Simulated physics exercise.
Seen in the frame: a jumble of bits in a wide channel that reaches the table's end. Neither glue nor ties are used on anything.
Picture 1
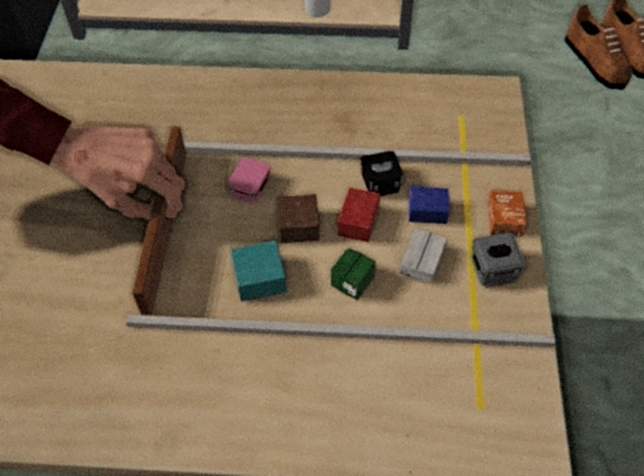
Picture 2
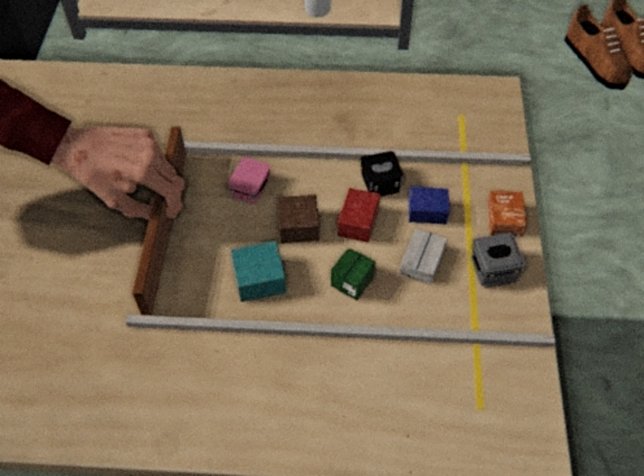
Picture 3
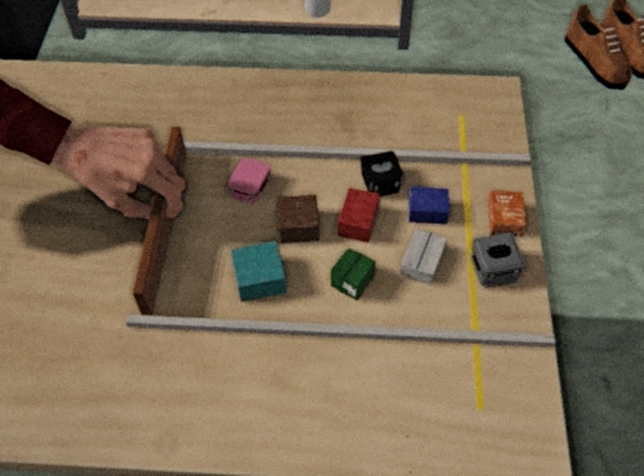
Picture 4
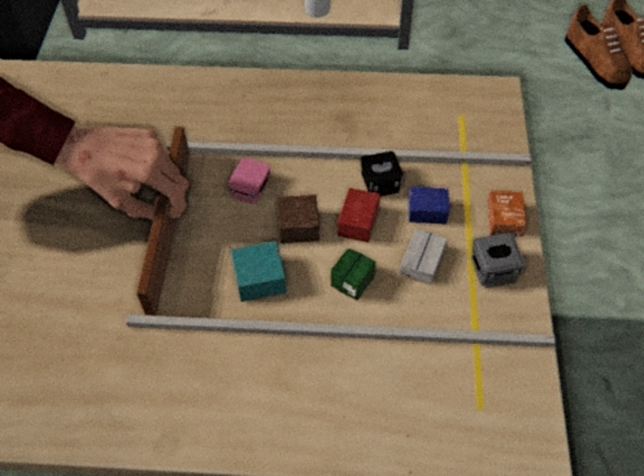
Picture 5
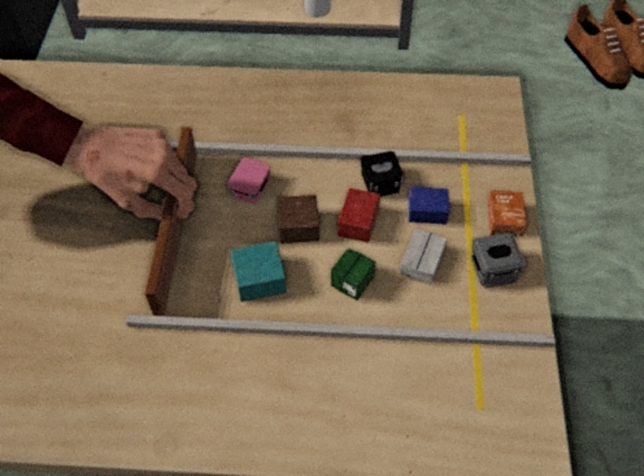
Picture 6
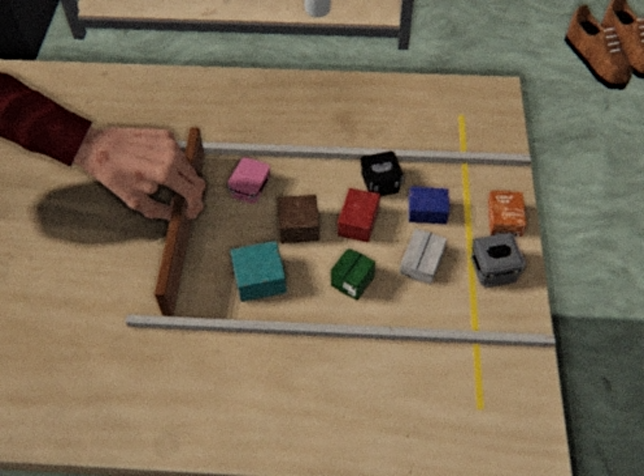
On a wooden table, a hand slides a brown board slightly right behind small boxes.
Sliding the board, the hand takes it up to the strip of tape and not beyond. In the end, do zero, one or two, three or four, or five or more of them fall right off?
Three or four of them do.
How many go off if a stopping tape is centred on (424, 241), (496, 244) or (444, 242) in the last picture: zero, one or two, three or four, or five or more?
Going through the three places in order, the answers are one to two; 5 or more; 1 or 2.
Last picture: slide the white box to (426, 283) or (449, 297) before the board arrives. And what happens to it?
Taking them in order, it drops away and then it drops away.
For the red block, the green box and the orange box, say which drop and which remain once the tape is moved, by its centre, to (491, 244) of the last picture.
In order, the red block goes off the edge, then the green box goes off the edge, then the orange box goes off the edge.
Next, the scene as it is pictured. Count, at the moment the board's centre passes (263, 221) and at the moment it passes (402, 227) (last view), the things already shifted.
I get 2 at the one place and 10 at the other.
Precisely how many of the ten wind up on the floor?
It comes to 3.
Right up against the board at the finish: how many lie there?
All in all, 3.
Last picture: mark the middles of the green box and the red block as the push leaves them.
You'll find the first one at (542, 305) and the second at (525, 219).
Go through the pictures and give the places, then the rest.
The first frame shows orange box (507, 213); grey case (496, 260); blue block (429, 205); board (162, 217); tape (470, 243).
The second frame shows grey case (496, 261); turquoise block (259, 271).
The third frame shows blue block (429, 205); white box (423, 256).
The fourth frame shows orange box (507, 213); black case (381, 175).
The fifth frame shows grey case (496, 261); pink case (250, 182).
The sixth frame shows orange box (507, 213); grey case (496, 261); blue block (429, 205); board (182, 218); tape (470, 243).
Soon after, none off yet; orange box at rest near (507, 213); grey case at rest near (496, 261); blue block at rest near (429, 205).
At rest, the number that fall off is three or four; fallen, blue block, grey case and orange box.
